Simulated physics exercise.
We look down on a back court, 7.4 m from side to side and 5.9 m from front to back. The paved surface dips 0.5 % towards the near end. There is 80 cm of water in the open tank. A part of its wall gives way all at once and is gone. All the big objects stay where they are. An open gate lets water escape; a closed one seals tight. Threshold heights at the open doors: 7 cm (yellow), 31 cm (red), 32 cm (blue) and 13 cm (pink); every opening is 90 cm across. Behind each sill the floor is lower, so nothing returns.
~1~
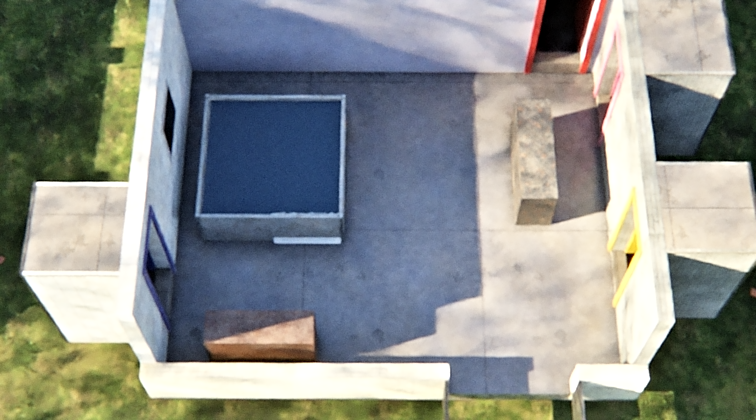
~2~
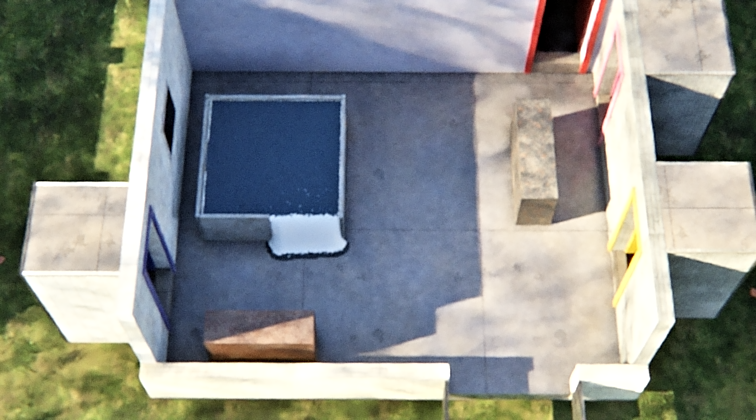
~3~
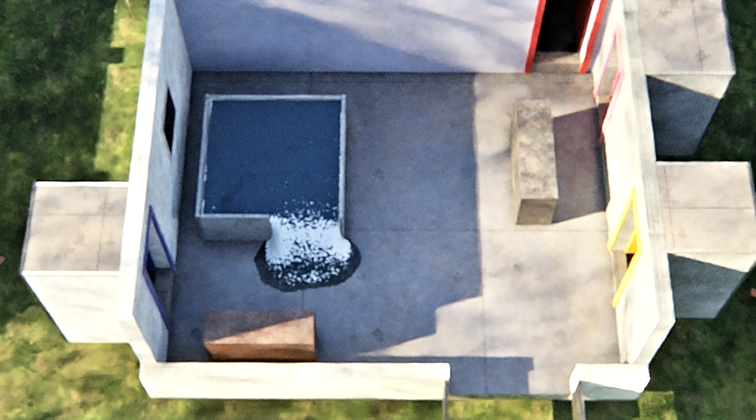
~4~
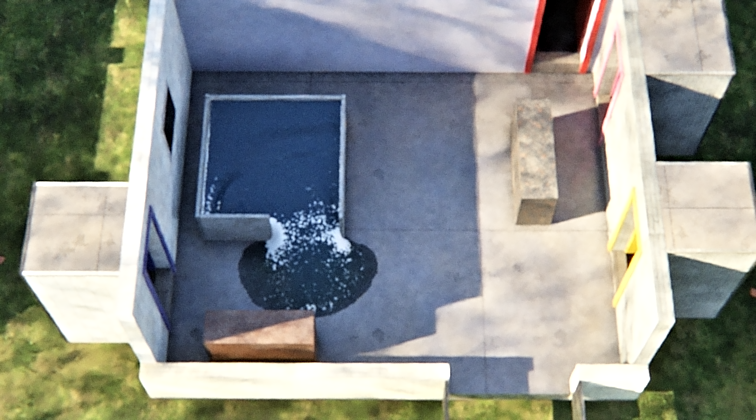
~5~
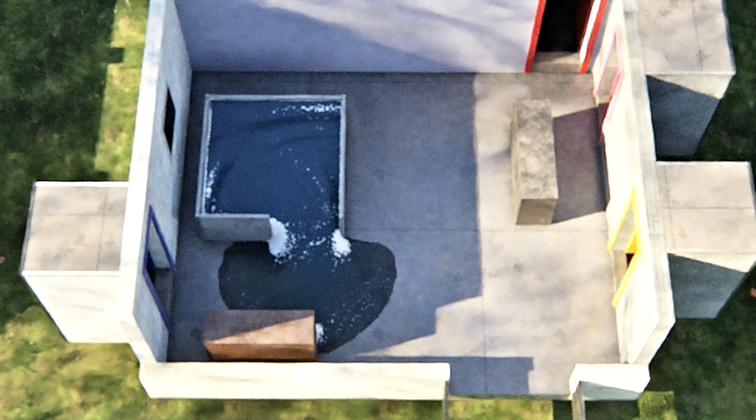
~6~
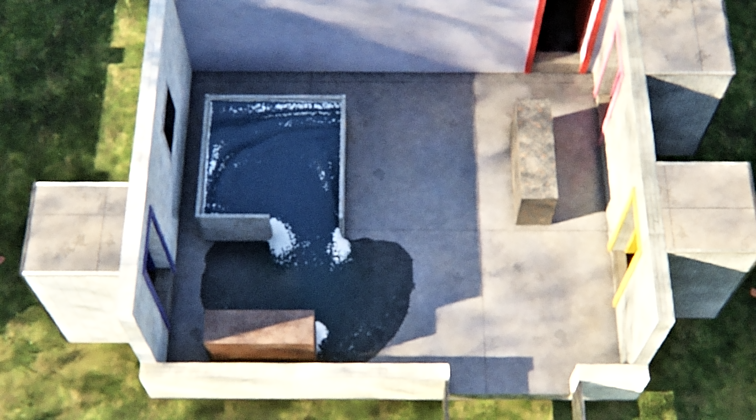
Water pours through a gap in the open tank's wall and spreads around a brown block.
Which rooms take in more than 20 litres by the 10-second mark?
Door by door: At the yellow door it exceeds the limit; at the red door it does not reach the limit; at the blue door it does not reach the limit; at the pink door it keeps below the limit.
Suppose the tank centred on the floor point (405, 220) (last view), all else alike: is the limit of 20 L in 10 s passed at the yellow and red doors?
Then: Yellow not over, red below.
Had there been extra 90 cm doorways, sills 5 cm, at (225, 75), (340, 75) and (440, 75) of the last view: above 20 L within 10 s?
In that order: Past it, not over, not over.
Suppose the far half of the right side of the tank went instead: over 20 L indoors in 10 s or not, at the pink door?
Then: Pink over.
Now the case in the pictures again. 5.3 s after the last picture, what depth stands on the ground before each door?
Depths in cm: Yellow 14, red 15, blue 19, pink 4.
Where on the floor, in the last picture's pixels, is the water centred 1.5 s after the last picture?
At about (297, 239).
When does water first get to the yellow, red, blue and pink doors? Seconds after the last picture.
Arrival: Yellow 2.2 s, red 4.5 s, blue 0.3 s, pink 3.6 s.
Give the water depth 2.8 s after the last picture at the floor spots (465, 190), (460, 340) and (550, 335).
In that order: 0, 13 and 6 cm.
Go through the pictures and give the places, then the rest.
The first picture shows the open tank at (273, 157) is whole and still, 80 cm deep.
In the second picture, water pours out at (306, 229) and has run 0.7 m, to (346, 243); typically 10 cm deep outside, 80 cm at the open tank's back.
In the third picture, water pours out at (306, 231) and has run 1.0 m, to (281, 285); typically 13 cm deep outside, 80 cm at the open tank's back.
In the fourth picture, the front is at a hidden place, 1.5 m from the gap at (306, 232); 2.4 m2 of floor is under water; 80 cm left at the back of the open tank.
In the fifth picture, the front is at (330, 347), 2.0 m from the gap at (306, 232); 4.1 m2 of floor is under water; 78 cm left at the back of the open tank.
In the sixth picture, water pours out at (306, 231) and has run 2.6 m, to a hidden place; typically 6 cm deep outside, 70 cm at the open tank's back.
Then, 0.7 s after the last picture water covers 20 % of the floor and is deepest (51 cm) near (301, 326); yellow door not reached, red door not reached, blue door 15 cm at the sill, 0 L in, pink door not reached.
Then, 1.5 s after the last picture water covers 35 % of the floor and is deepest (45 cm) near (301, 326); yellow door not reached, red door not reached, blue door 32 cm at the sill, 0 L in, pink door not reached.
Then, 2.8 s after the last picture water covers 50 % of the floor and is deepest (32 cm) near (172, 305); yellow door 16 cm at the sill, 9 L in, red door not reached, blue door 30 cm at the sill, 6 L in, pink door not reached.
Then, 5.3 s after the last picture water covers 75 % of the floor and is deepest (24 cm) near (193, 77); yellow door 14 cm at the sill, 76 L in, red door 15 cm at the sill, 0 L in, blue door 19 cm at the sill, 7 L in, pink door 4 cm at the sill, 0 L in.
Then, 9.3 s after the last picture water covers 95 % of the floor and is deepest (14 cm) near (193, 77); yellow door 11 cm at the sill, 149 L in, red door 12 cm at the sill, 0 L in, blue door 10 cm at the sill, 7 L in, pink door 12 cm at the sill, 4 L in.
